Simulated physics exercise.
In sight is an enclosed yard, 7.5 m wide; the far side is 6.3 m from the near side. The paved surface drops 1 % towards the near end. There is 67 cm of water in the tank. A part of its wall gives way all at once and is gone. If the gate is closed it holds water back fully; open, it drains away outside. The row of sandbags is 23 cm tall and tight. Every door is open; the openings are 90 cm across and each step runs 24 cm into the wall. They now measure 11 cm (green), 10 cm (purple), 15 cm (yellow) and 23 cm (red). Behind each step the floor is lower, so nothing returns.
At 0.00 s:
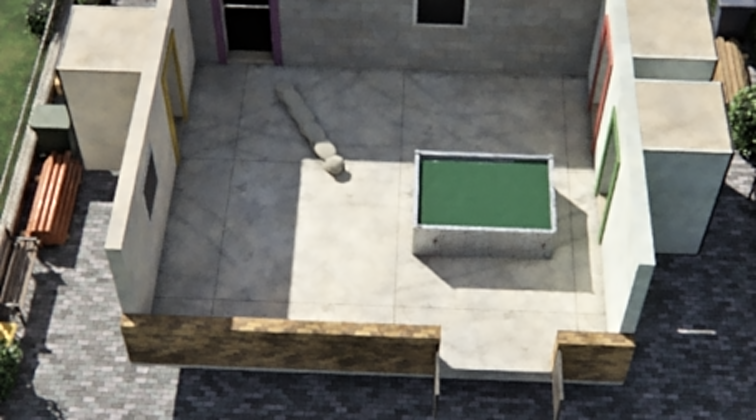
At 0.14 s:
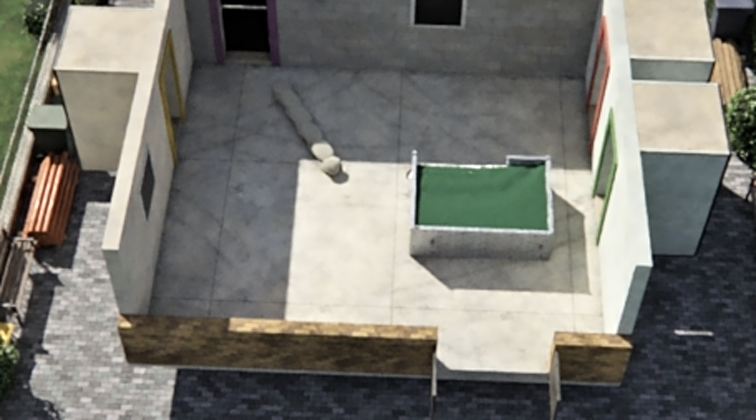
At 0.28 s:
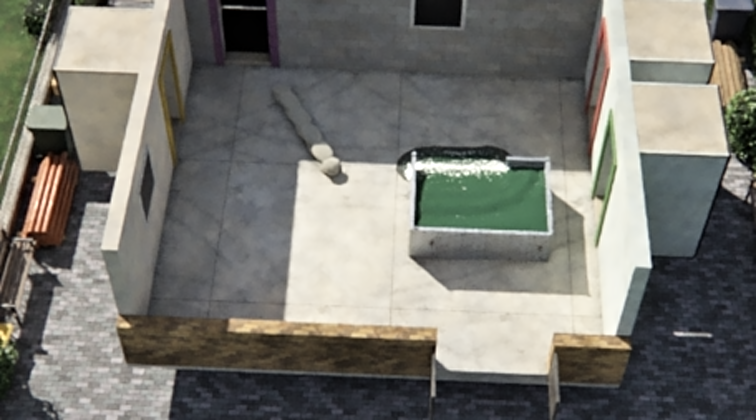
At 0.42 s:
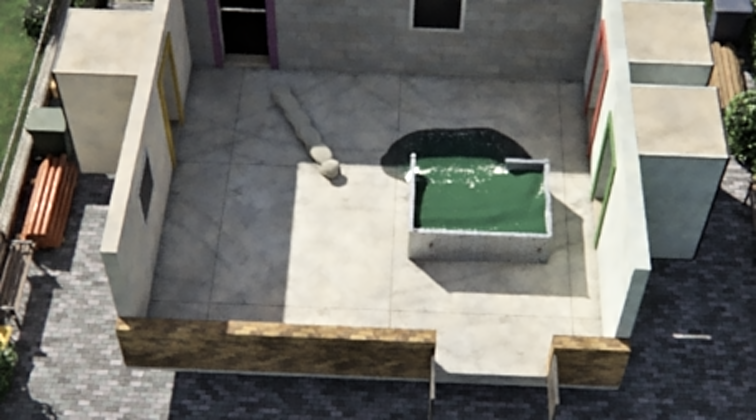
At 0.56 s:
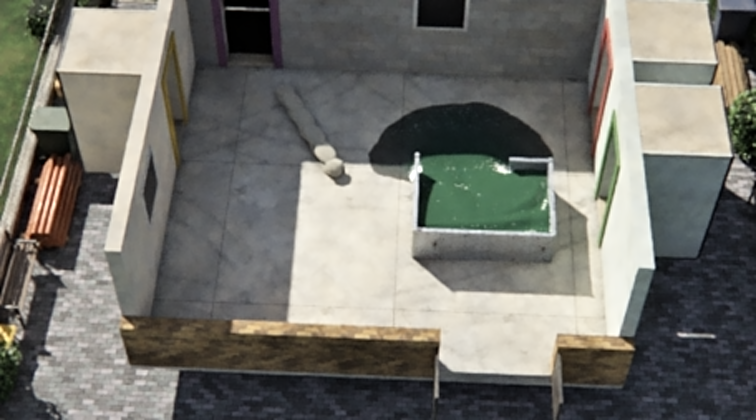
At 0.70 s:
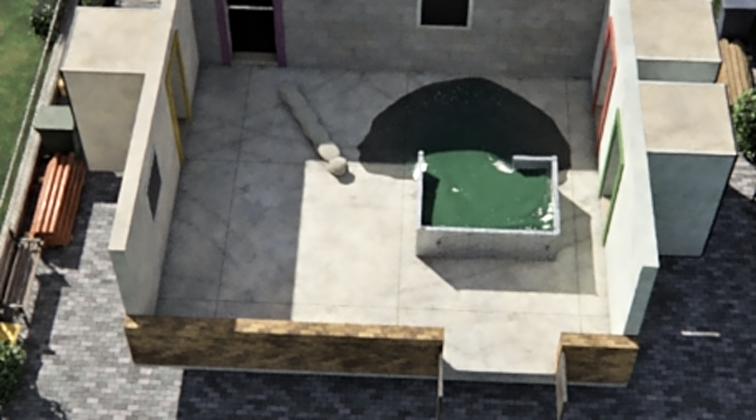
Walled yard with a tank of green water, its far side suddenly opening and water spreading across the paving behind it.
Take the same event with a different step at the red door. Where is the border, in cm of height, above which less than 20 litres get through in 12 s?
About 10.5 cm.
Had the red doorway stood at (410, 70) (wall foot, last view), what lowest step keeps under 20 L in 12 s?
Roughly 25 cm.
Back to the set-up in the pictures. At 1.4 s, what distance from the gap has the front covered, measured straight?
Roughly 3.4 m.
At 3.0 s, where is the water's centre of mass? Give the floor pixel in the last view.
Around (446, 140).
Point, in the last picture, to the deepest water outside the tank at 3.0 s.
At about (199, 69).
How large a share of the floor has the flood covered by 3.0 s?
About 35 per cent.
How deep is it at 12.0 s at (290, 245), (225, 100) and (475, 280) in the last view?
Roughly 6, 3 and 6 cm, in turn.
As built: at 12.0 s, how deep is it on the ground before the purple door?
Roughly 2.5 cm deep.
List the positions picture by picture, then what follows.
In the first picture, the tank at (484, 194) is whole and still, 67 cm deep; the red door at (600, 92) is dry.
In the second picture, water pours out on the far side and has run 0.3 m, to a hidden place; about 10 cm deep outside, 67 cm at the back.
In the third picture, the gap is on the far side, the front 0.8 m out at (479, 150); the back of the tank holds 67 cm.
In the fourth picture, water pours out on the far side and has run 1.3 m, to (465, 132); about 10 cm deep outside, 61 cm at the back.
In the fifth picture, water pours out on the far side and has run 1.9 m, to (469, 106); about 7 cm deep outside, 57 cm at the back.
In the sixth picture, the front is at (470, 81), 2.5 m from the gap on the far side; 6.3 m2 of floor is wet, 57 cm left at the back; the red door at (604, 94), 2.7 m from the gap, is still 0.7 m from the nearest water.
After 1.4 s water covers 25 % of the floor, deepest (37 cm) near (444, 78); 4 cm at the red door, 0 litres in over its 23 cm step.
After 3.0 s water covers 35 % of the floor, deepest (35 cm) near (199, 69); 15 cm at the red door, 0 litres in over its 23 cm step.
After 12.0 s water covers 90 % of the floor, deepest (10 cm) near (150, 344); 5 cm at the red door, 0 litres in over its 23 cm step.
At the red door as built, the water arrived by 1.2 s and peaked near 15 cm at 3.4 s.
With a step of 8.5 cm, 39 litres would have come in within the 12 s; with 12 cm, 12 litres. So under 20 litres takes about 10.5 cm.
